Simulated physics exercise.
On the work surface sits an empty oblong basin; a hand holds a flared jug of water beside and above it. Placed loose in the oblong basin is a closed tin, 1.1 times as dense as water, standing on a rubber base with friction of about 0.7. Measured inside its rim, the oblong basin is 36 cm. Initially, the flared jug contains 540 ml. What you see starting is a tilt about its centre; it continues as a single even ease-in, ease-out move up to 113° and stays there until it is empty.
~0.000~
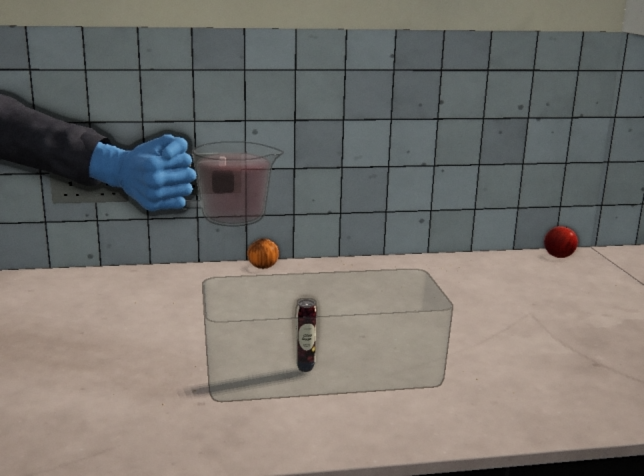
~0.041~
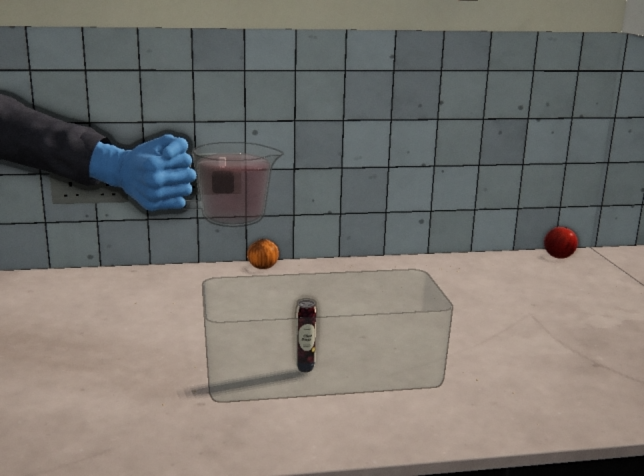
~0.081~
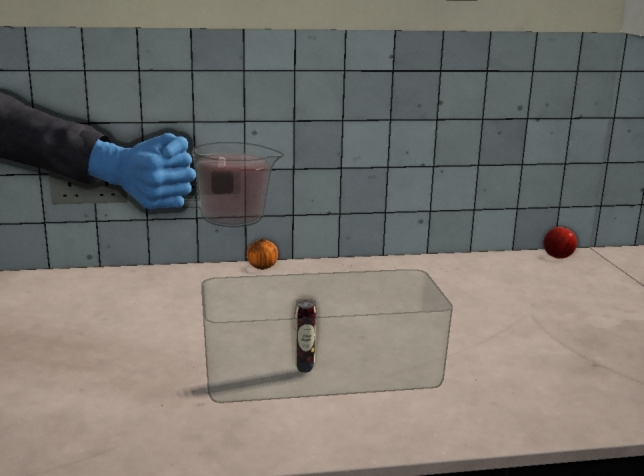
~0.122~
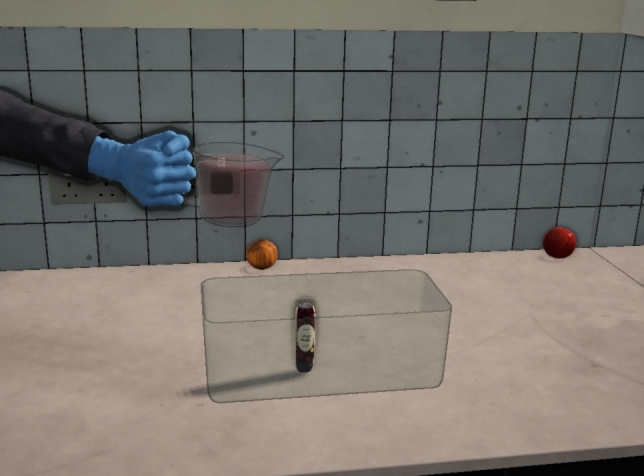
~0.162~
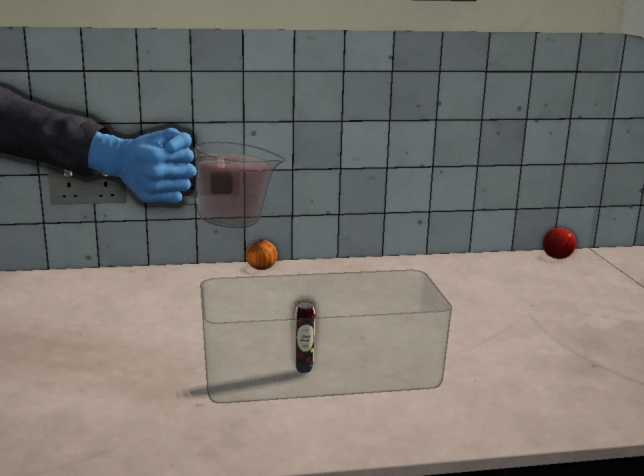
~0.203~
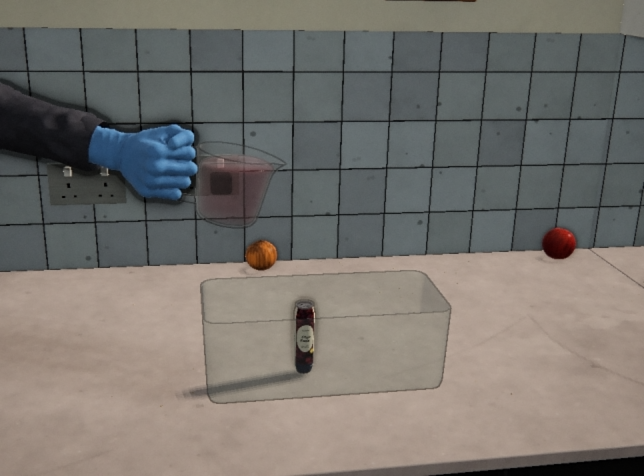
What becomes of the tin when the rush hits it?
It's bound to withstand the flow.
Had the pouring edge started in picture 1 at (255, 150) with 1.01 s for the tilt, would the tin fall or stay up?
It tumbles.
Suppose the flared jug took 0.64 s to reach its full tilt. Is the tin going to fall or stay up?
In that case the tin overturns.
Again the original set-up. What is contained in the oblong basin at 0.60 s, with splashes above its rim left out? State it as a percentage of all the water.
I'd put it near 8 percent.
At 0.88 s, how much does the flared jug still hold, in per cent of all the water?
Roughly 8 percent remains.
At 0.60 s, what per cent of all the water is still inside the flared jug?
Remaining: Near 64 % of the total.
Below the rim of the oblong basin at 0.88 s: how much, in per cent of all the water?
Looks like about 76 % of the whole amount.
Then, 0.60 s in, the tilt is 72° and 64 per cent is still to pour; the tin stands where it began.
Then, 0.88 s in, the tilt is 109° and 8 per cent is still to pour; the tin stands where it began.
Then, 1.18 s in, the tilt is 113° and 0 per cent is still to pour; the tin stands where it began.
Then, 1.51 s in, the tilt is 113° and 0 per cent is still to pour; the tin stands where it began.
Finally, the tin stands where it began.
